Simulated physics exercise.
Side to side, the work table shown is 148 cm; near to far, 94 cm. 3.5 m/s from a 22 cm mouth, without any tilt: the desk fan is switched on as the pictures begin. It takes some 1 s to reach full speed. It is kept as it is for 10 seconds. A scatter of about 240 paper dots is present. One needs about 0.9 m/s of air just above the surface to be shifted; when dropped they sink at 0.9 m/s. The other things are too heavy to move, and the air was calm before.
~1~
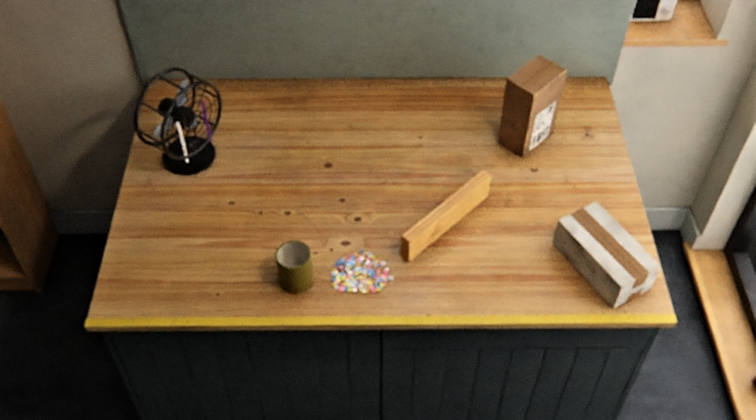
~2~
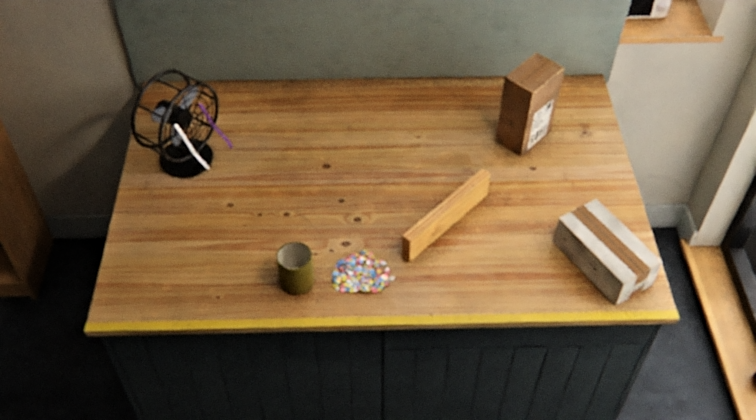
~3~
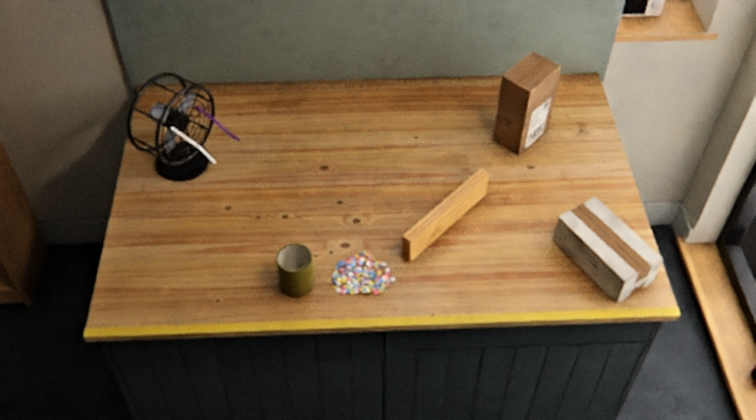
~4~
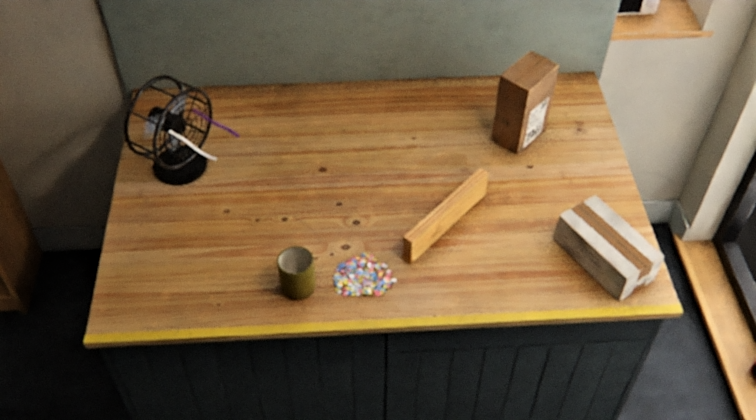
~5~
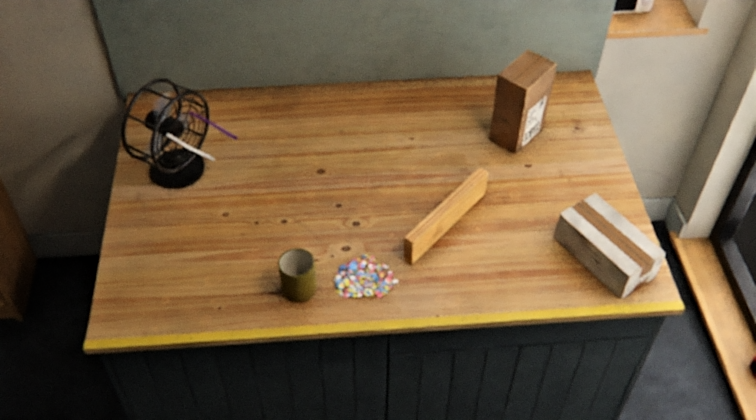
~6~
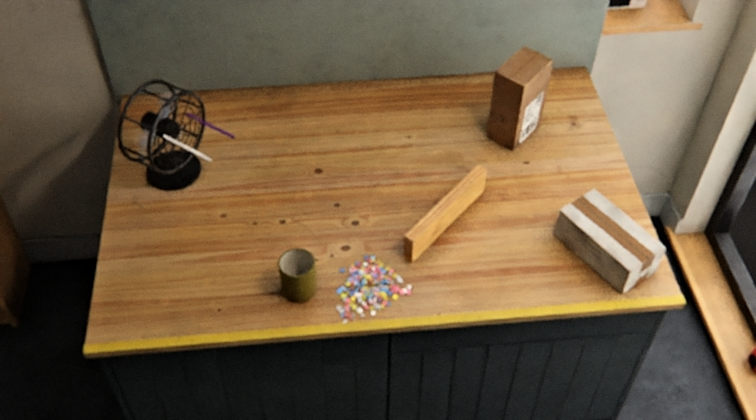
At first, a desk fan with fluttering ribbons faces across a wooden work table holding a mug, a board, two boxes and a small heap of colourful paper dots, which stays still. Then, as the view shifts slightly, many of the dots scatter outward, spreading toward the table's yellow front edge.
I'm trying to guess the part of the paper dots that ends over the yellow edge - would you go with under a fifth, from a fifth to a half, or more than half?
The share exceeds one half.
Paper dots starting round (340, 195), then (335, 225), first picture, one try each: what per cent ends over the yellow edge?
0 %, 60 %.
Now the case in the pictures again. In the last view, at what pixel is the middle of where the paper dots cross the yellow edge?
I'd say roughly (398, 328).
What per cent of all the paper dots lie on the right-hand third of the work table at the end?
Something close to 0 % ends up there.
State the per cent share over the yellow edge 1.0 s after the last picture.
I'd say near 100 per cent by then.
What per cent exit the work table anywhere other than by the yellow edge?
Roughly 0 per cent.
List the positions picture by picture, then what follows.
The middle of the paper dots is near (363, 275), none has stirred yet and the mouth of the desk fan is at (179, 114), in the first picture.
The middle of the paper dots is near (363, 276), none has stirred yet and the yellow edge is centred on (384, 325), in the second picture.
The middle of the paper dots is near (364, 277), none has stirred yet, the top of a mug is at (294, 257) and the top of a board is at (447, 203), in the third picture.
The middle of the paper dots is near (365, 279) and none has stirred yet, in the fourth picture.
The middle of the paper dots is near (366, 280) and none has stirred yet, in the fifth picture.
The middle of the paper dots is near (370, 290), the farthest in sight from the desk fan is at (410, 293) and about 55 % have left their places, in the sixth picture.
Then, 1.0 s after the last picture the count stands so, 96 % are over the yellow edge.
Then, 2.2 s after the last picture the count stands so, 97 % are over the yellow edge.
Then, 4.6 s after the last picture the count stands so, 98 % are over the yellow edge.
Then, 9.1 s after the last picture, at the end, 99 % are over the yellow edge.
